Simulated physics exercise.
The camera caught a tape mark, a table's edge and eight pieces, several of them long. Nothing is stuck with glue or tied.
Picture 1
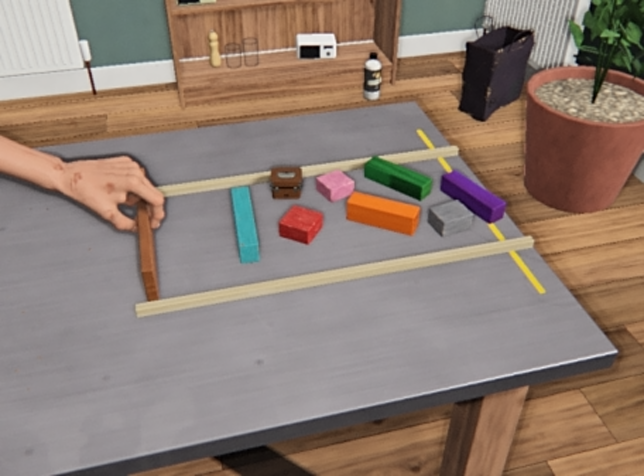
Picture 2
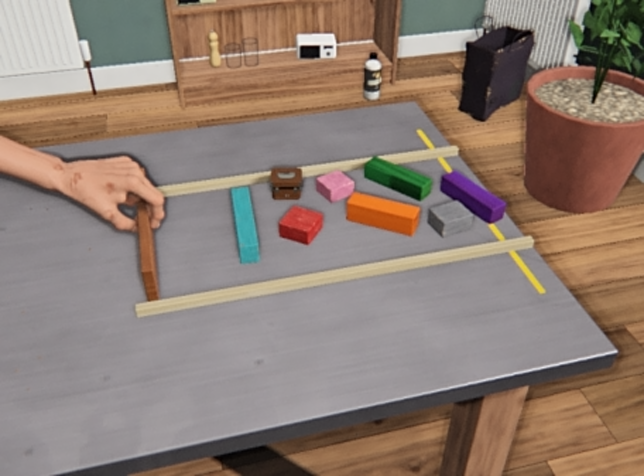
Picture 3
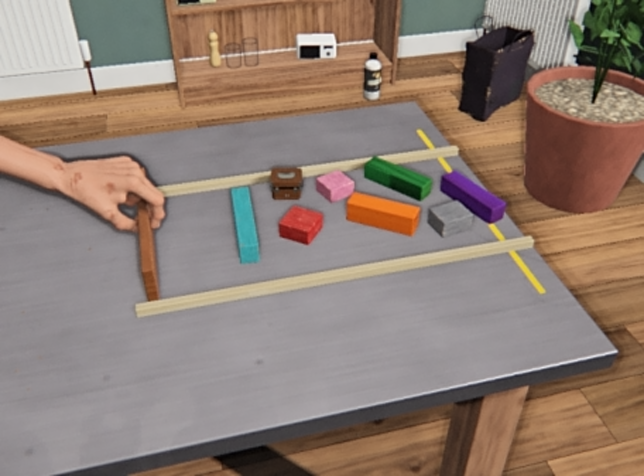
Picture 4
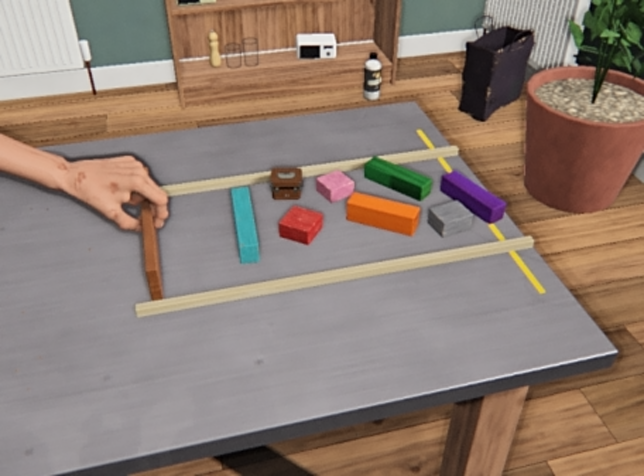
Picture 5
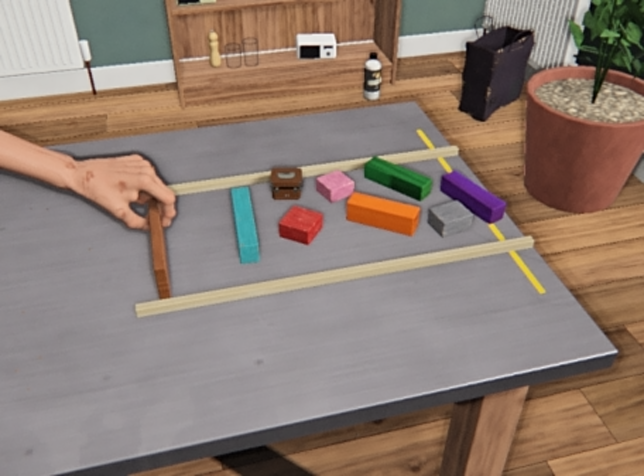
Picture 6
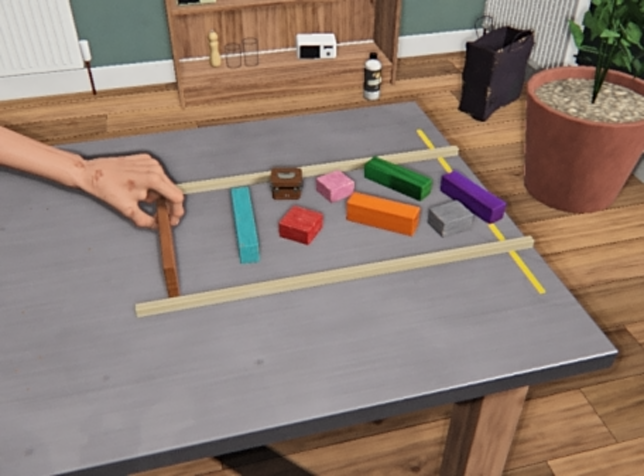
A hand slid a brown wooden board a short way to the right between two pale strips on a gray table, while the colorful blocks ahead of it and the yellow tape stayed still.
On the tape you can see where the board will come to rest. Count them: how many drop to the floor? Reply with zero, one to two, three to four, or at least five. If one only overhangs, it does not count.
It comes to at least five.
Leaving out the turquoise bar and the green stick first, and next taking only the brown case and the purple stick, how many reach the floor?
The first count is 4 and the second is 5.
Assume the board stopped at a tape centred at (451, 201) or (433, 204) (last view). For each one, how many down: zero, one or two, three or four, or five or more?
First tape: 3 or 4; second tape: One to two.
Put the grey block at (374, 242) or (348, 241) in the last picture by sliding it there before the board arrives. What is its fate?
In turn it does not fall; stays on.
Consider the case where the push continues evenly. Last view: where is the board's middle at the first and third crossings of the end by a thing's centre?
At (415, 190) for the first, at (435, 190) for the third.
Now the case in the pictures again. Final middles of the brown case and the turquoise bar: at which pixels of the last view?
Brown case at (457, 155), turquoise bar at (479, 189).
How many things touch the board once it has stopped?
2 in contact.
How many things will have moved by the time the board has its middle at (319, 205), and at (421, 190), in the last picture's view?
Tally: First 5; then 8.
A little later, none off yet; purple stick at rest near (472, 197); grey block at rest near (450, 219); green stick at rest near (397, 178).
When it is over, the number that fall off is five or more; down, red block, pink block, orange stick, green stick, grey block and purple stick.
